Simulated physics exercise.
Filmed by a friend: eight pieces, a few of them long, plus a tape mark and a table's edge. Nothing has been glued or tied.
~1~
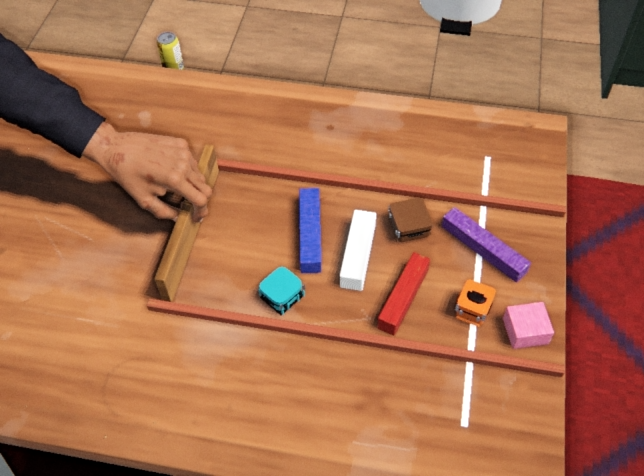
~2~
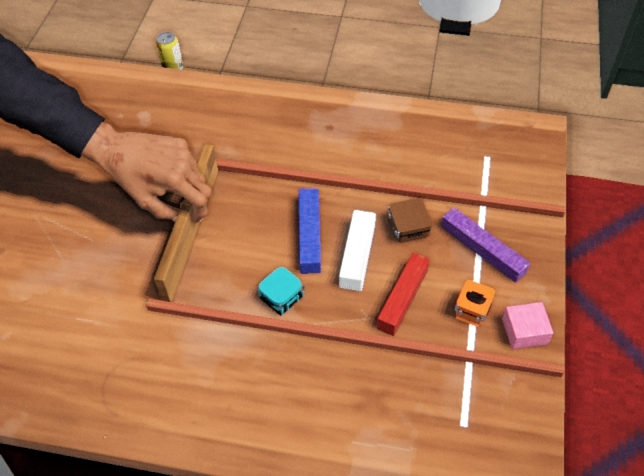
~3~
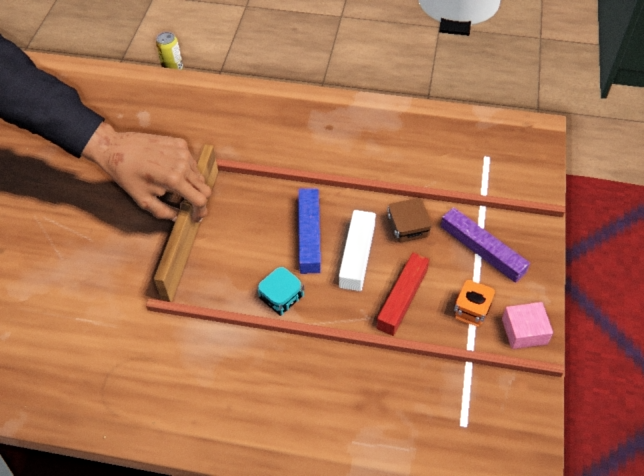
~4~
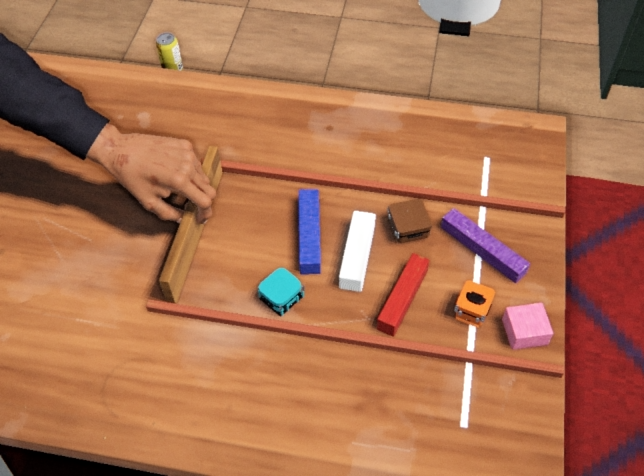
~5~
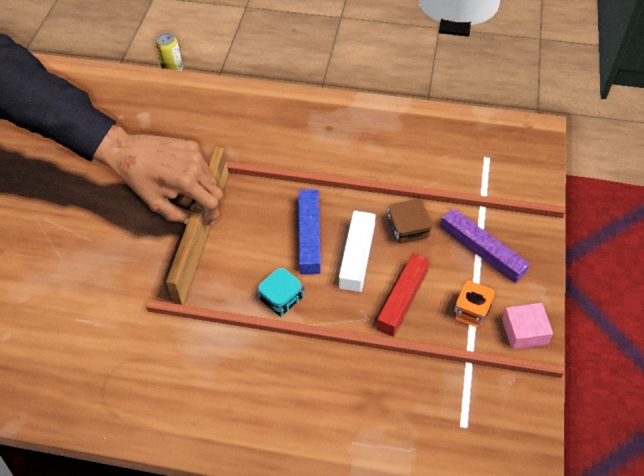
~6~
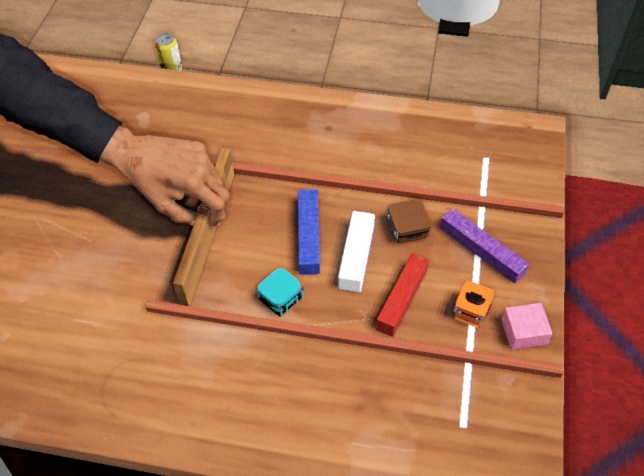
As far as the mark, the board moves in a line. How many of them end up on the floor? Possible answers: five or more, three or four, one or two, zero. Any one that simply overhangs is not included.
One or two of them.
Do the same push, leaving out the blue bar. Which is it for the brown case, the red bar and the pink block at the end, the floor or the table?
The brown case holds on, the red bar does not fall, the pink block goes over.
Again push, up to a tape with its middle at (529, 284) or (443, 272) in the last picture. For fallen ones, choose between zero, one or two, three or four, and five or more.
The counts, in order, are more than four and not one.
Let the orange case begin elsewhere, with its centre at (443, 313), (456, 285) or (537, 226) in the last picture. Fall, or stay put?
In that order, it holds on; holds on; is lost.
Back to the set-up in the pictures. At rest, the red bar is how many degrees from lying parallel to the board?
It works out to near 35°.
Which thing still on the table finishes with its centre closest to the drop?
The orange case is the one.
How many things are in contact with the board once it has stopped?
2 touch it.
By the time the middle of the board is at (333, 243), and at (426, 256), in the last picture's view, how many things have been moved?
Counting first: 3, next 8.
Soon after, none off yet; pink block at rest near (526, 326); purple bar at rest near (483, 245); orange case at rest near (473, 305).
Then, none off yet; pink block at rest near (526, 326); purple bar moved a little near (499, 240); orange case moving near (479, 307).
At rest, the number that fall off is one or two; fallen, pink block.
